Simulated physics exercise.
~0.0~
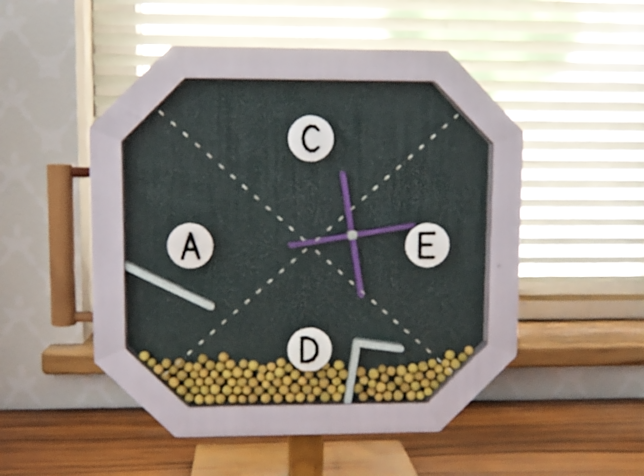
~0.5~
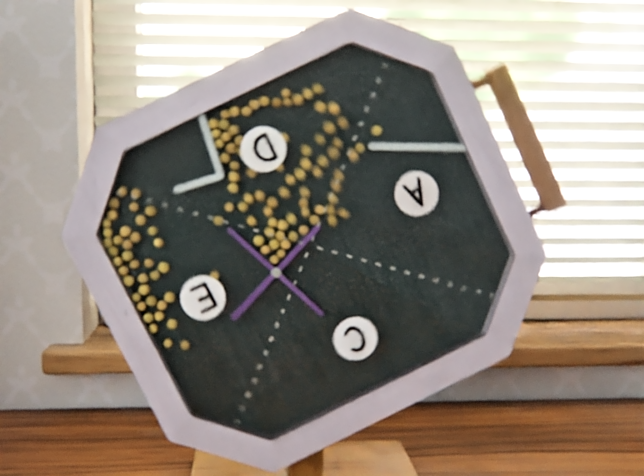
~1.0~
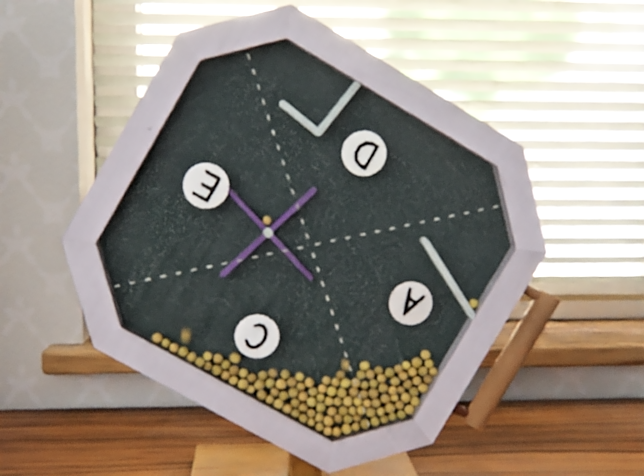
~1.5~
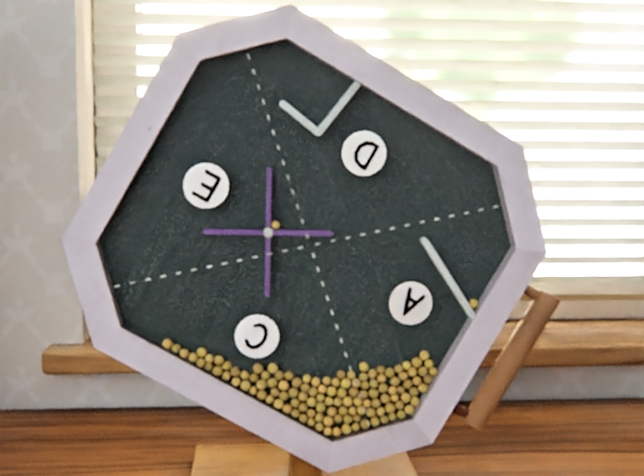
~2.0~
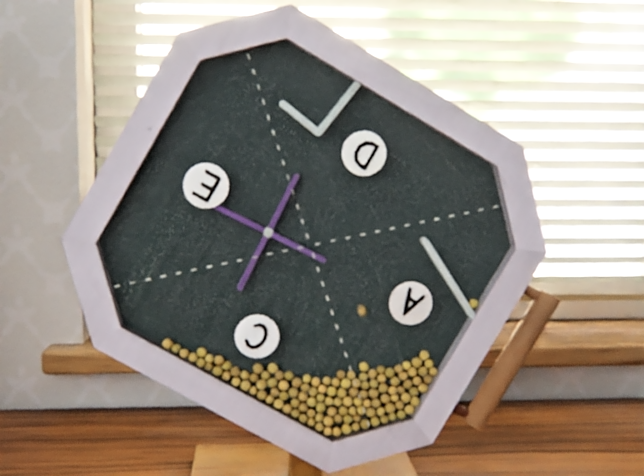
The case of pale wooden beads turns clockwise past upside down, and the beads settle below.
